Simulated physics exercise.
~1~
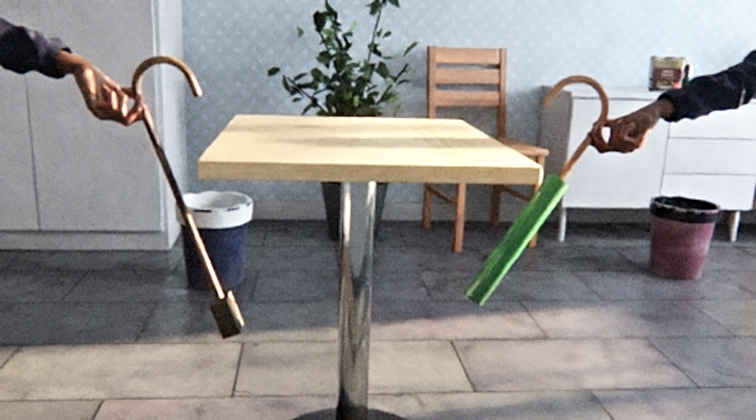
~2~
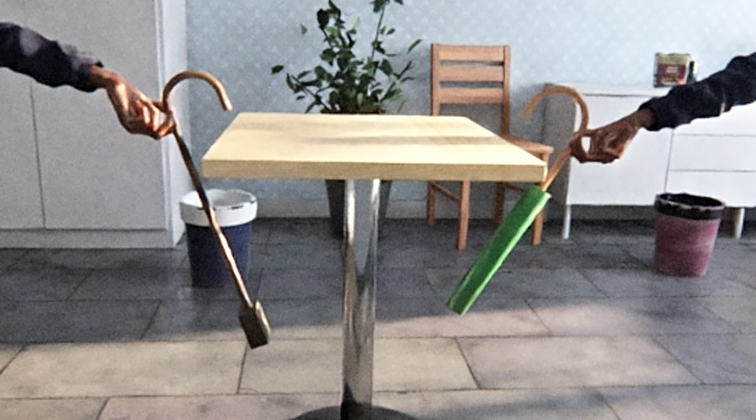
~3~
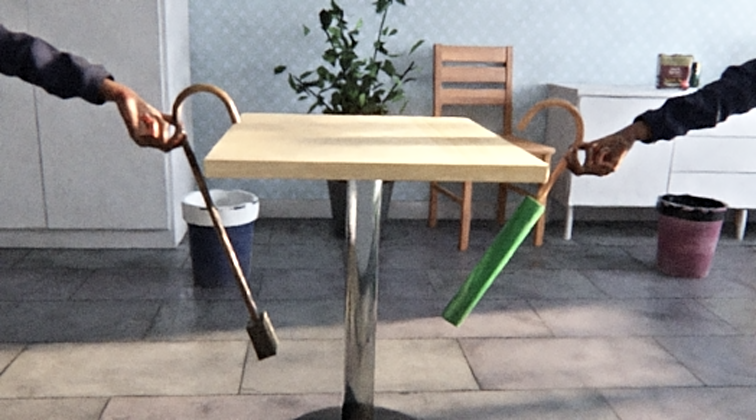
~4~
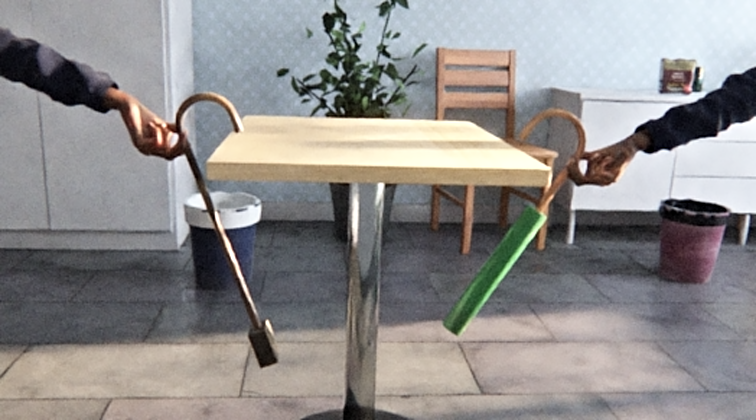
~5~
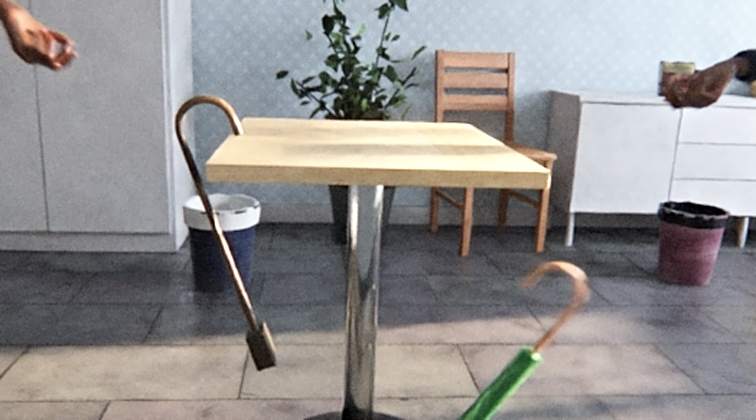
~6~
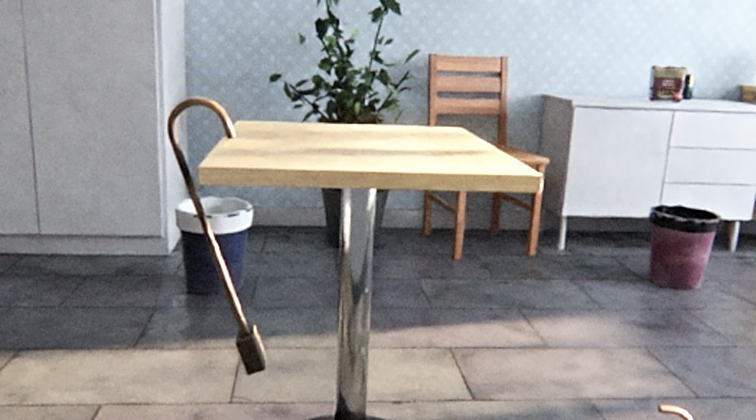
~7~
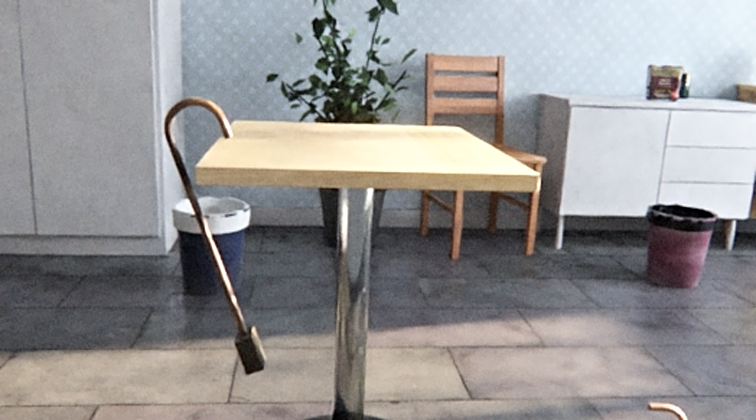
In a room with a grey tiled floor and pale blue patterned wall, a slightly swaying camera faces a light wooden table on a metal post, with a plant, chair, white cabinet and two bins behind. A hand at the left holds a dark, long-handled brush with a curved handle, while one at the right holds a green umbrella. Both hands lower the hooked handles to the table's edges, then let go and draw back. The umbrella drops at once, tipping rightward as it reaches the floor. The brush stays hanging still from the left edge, with only the umbrella's handle visible at the lower right.
